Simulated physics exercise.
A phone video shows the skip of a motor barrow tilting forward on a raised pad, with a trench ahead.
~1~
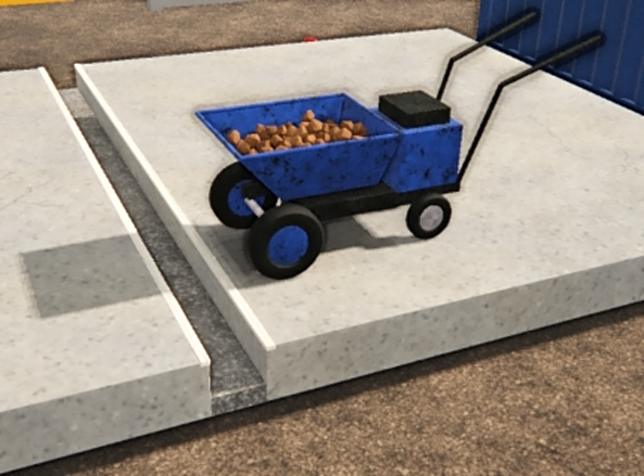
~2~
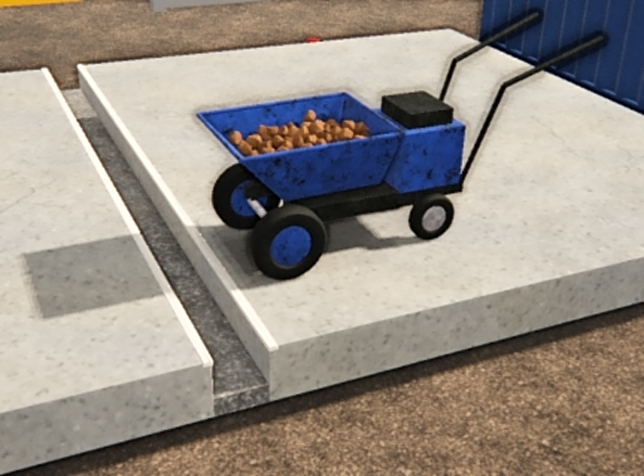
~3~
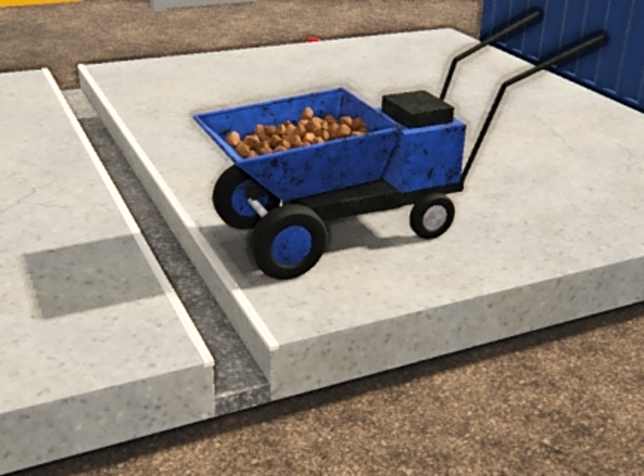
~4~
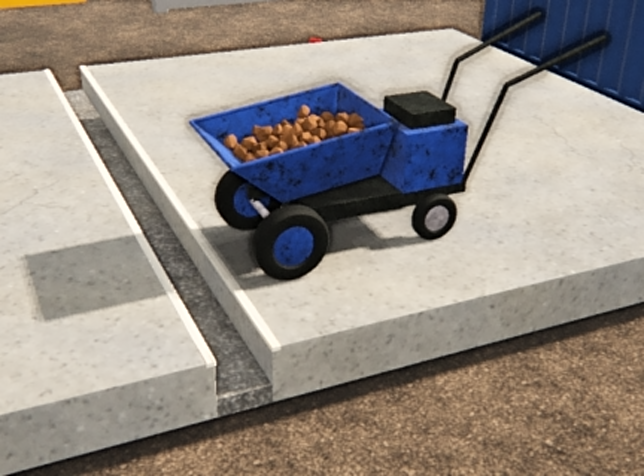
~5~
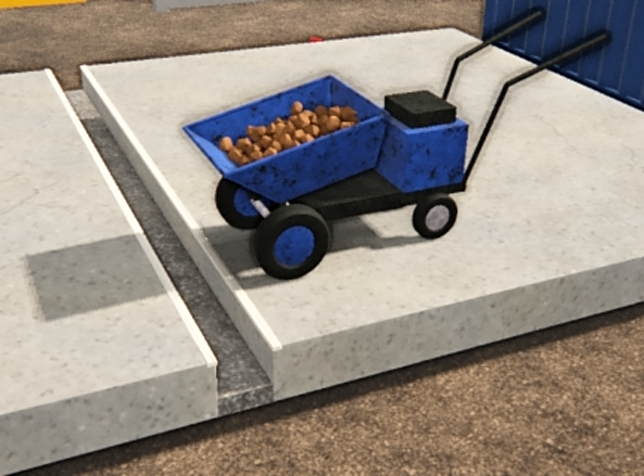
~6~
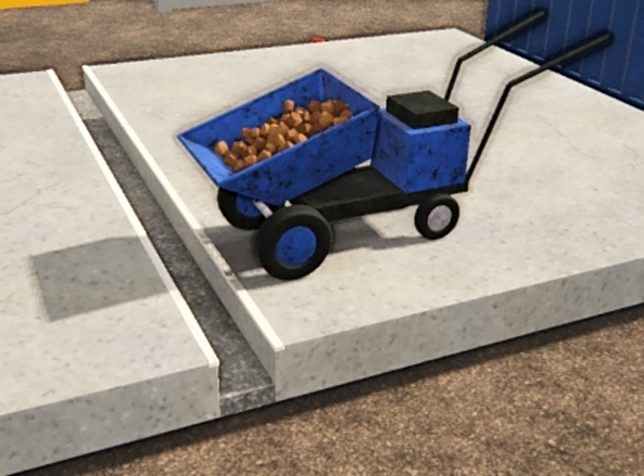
A blue skip full of brown clods sits level at first on a small four-wheeled motor barrow, seen from above and to one side on a pale raised slab. A narrow, dark trench separates it from another slab at left, with black handles and a blue ribbed wall at upper right. The skip slowly tilts forward to the left, its back rising clear of the black chassis, while the view shifts very slightly.
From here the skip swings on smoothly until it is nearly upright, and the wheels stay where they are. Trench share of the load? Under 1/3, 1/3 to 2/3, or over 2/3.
Under 1/3.
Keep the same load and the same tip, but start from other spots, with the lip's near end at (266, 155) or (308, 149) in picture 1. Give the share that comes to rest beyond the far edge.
Roughly 30 per cent at the first spot and 0 per cent at the second.
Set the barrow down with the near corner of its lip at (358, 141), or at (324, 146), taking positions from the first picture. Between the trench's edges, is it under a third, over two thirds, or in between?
Under a third; then between a third and two thirds.
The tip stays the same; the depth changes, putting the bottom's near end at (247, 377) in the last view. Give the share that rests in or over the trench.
0 %, roughly.
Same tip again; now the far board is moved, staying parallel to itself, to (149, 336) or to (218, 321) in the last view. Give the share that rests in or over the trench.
In order, some 90 and some 0 percent.
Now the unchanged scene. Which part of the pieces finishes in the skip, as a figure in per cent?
35 per cent or so.
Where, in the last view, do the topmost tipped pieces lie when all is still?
Estimated top, final frame: Near (131, 259).
Shortly afterwards, skip tipped steeply; the whole lot in the skip.
Next, skip tipped right over; near half in the skip; only a few in or heaped over the trench; near half beyond it.
Some moments later, skip tipped right over; near a third in the skip; only a few in or heaped over the trench; near two thirds beyond it.
In the end, skip tipped right over; near a third in the skip; only a few in or heaped over the trench; near two thirds beyond it.
